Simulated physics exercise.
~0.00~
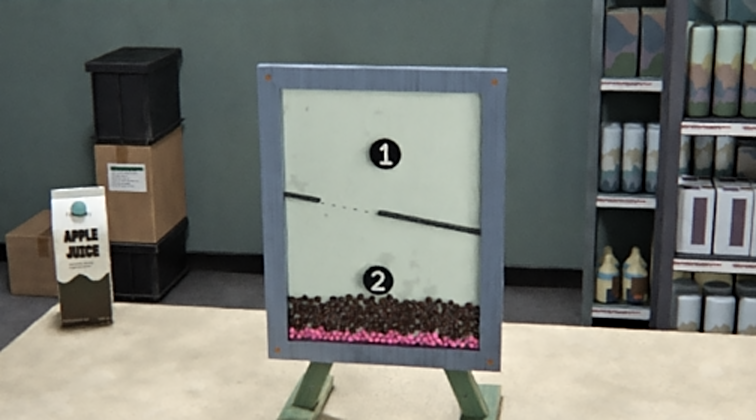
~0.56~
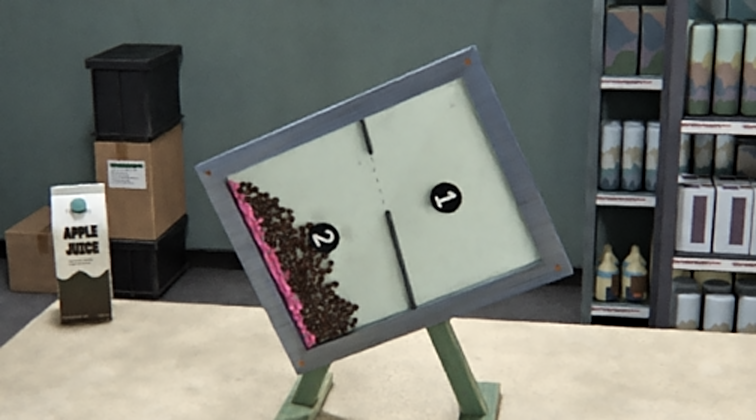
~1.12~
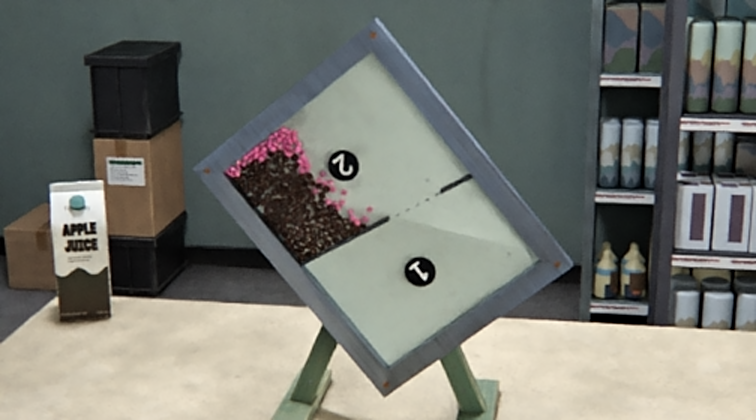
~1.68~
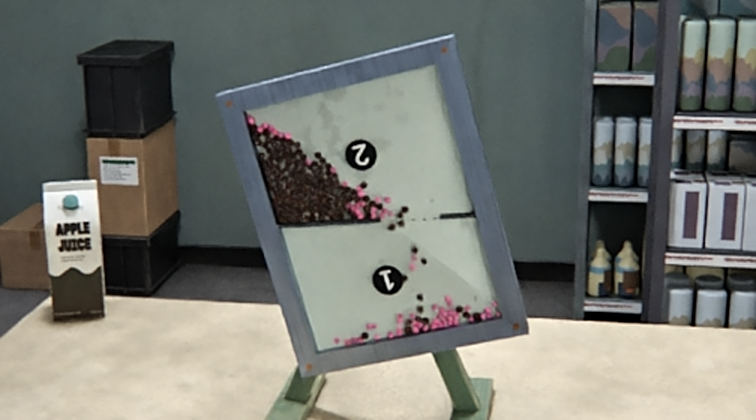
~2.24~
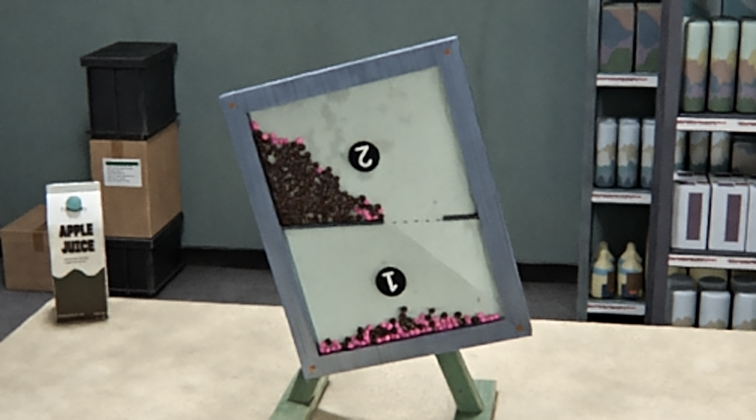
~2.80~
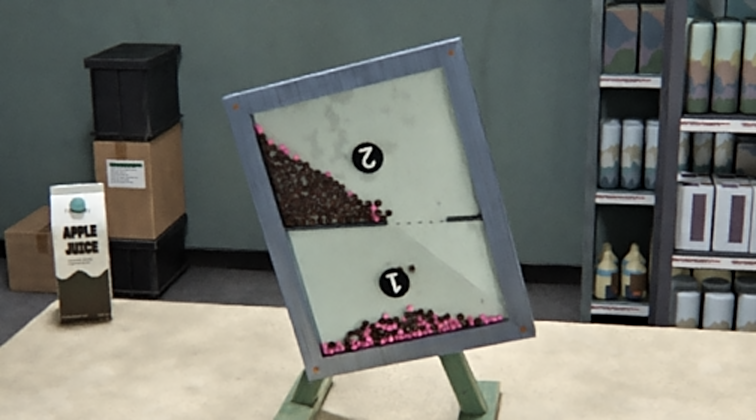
In a storeroom, a framed case turns clockwise, spilling some dark and pink beads into its other chamber.
